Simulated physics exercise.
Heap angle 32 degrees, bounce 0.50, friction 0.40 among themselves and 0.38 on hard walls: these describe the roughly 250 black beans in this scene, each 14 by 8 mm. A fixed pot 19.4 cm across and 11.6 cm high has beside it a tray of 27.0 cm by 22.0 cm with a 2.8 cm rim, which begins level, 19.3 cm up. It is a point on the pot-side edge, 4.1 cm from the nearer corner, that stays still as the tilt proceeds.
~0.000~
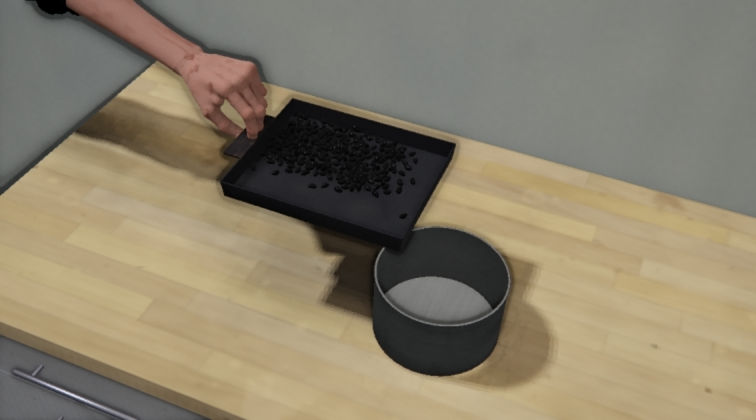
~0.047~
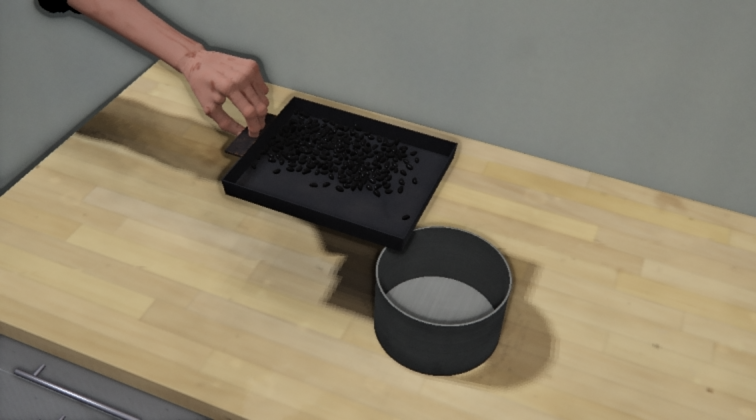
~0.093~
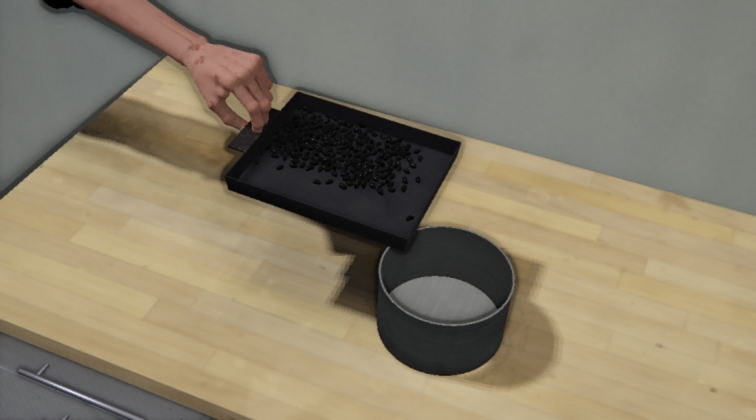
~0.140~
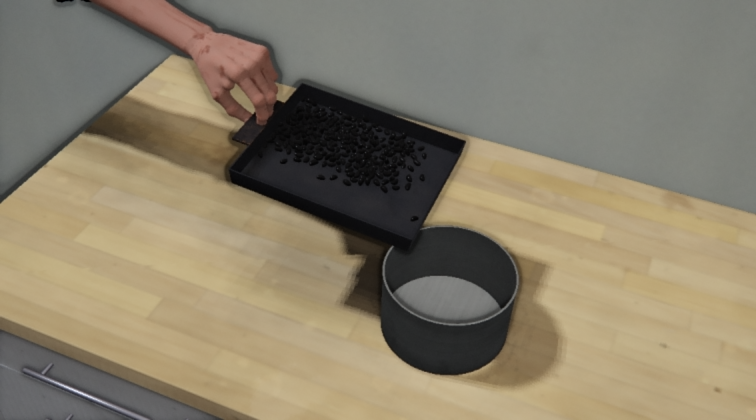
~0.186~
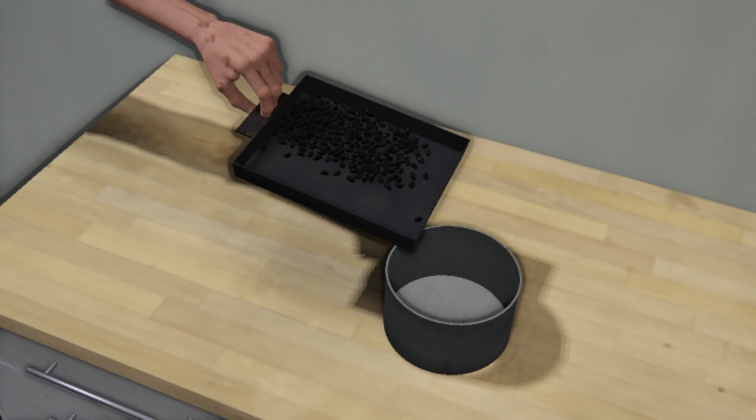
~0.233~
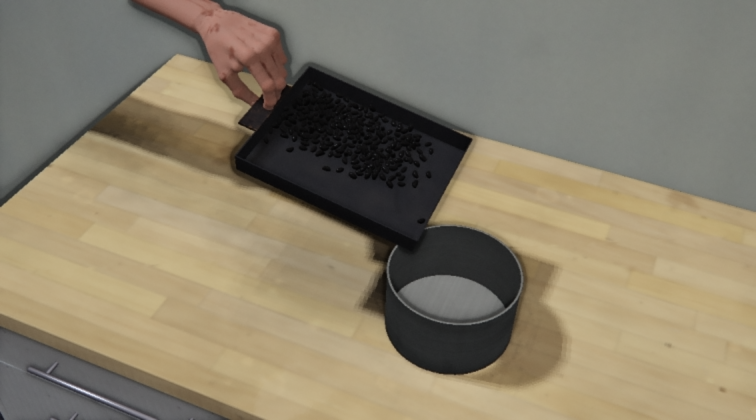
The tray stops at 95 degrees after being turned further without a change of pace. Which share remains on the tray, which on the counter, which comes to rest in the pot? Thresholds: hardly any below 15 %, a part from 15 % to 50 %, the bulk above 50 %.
Result: Tray: A little; counter: A little; pot: The main mass.
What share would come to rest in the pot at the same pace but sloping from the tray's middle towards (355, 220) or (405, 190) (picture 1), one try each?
Approximately 55 percent, then 35 percent.
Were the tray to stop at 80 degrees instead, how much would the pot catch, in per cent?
It would be near 45 per cent.
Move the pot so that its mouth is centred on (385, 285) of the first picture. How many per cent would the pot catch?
Some 55 per cent.
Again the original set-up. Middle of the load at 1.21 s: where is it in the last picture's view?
Somewhere about (445, 211) in the last view.
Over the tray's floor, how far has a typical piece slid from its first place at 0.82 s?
By then it sits near 14 cm from where it began.
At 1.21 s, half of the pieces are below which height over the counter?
Roughly 22 cm above the counter.
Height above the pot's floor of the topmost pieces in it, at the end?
About 2.0 centimetres.
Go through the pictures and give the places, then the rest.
Tray tilt 0 degrees, front corners at (223, 181) and (401, 237); middle of the pieces at (336, 153); pot at (442, 273), in the first picture.
Tray tilt 1 degrees, front corners at (224, 179) and (402, 237); middle of the pieces at (337, 152), in the second picture.
Tray tilt 2 degrees, front corners at (228, 175) and (406, 237); middle of the pieces at (340, 149), in the third picture.
Tray tilt 5 degrees, front corners at (232, 168) and (410, 237), lowest corner right front; middle of the pieces at (344, 144), in the fourth picture.
Tray tilt 8 degrees, front corners at (236, 162) and (414, 238), lowest corner right front; middle of the pieces at (348, 138), in the fifth picture.
Tray tilt 12 degrees, front corners at (238, 155) and (416, 239), lowest corner right front; middle of the pieces at (351, 133); pot at (455, 272). Its pace works out near 65 degrees a second, in the sixth picture.
Then, at 0.82 s, tilt 51 degrees; the tray holds 100 %, the pot 0 %.
After 1.21 s, tilt 77 degrees; the tray holds 75 %, the pot 20 %.
After 1.69 s, tilt 95 degrees; the tray holds 25 %, the pot 60 %.
At rest (2.9 s), tray 5 %, counter 5 %, pot 90 %.
